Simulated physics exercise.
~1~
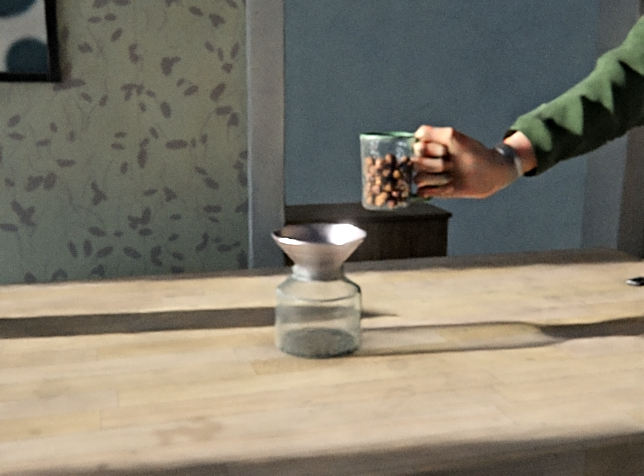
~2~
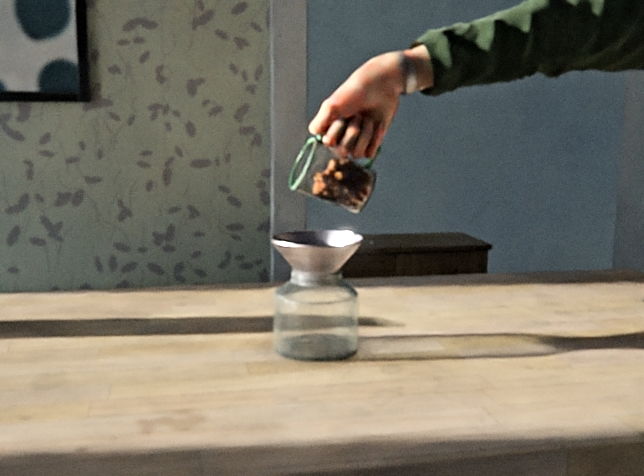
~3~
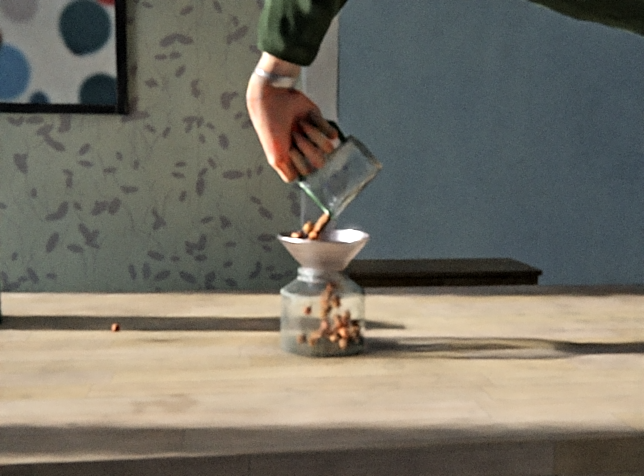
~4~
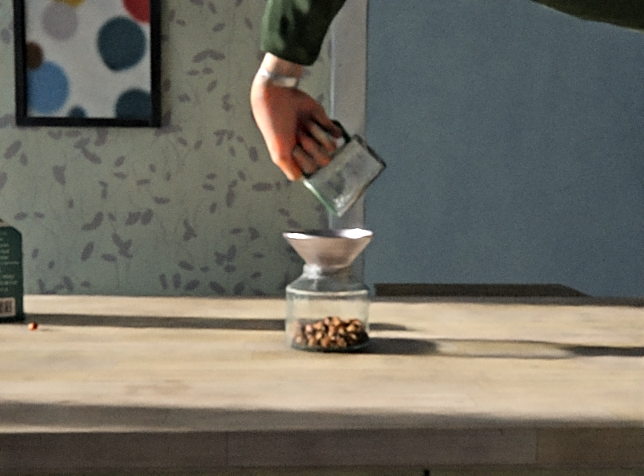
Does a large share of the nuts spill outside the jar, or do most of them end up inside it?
Most of them end up inside the jar, heaped at the bottom beneath the funnel. The cup looks empty by the end, and hardly anything is spilt.
A hand tips brown nuts from a clear cup through a funnel, filling the jar's bottom.
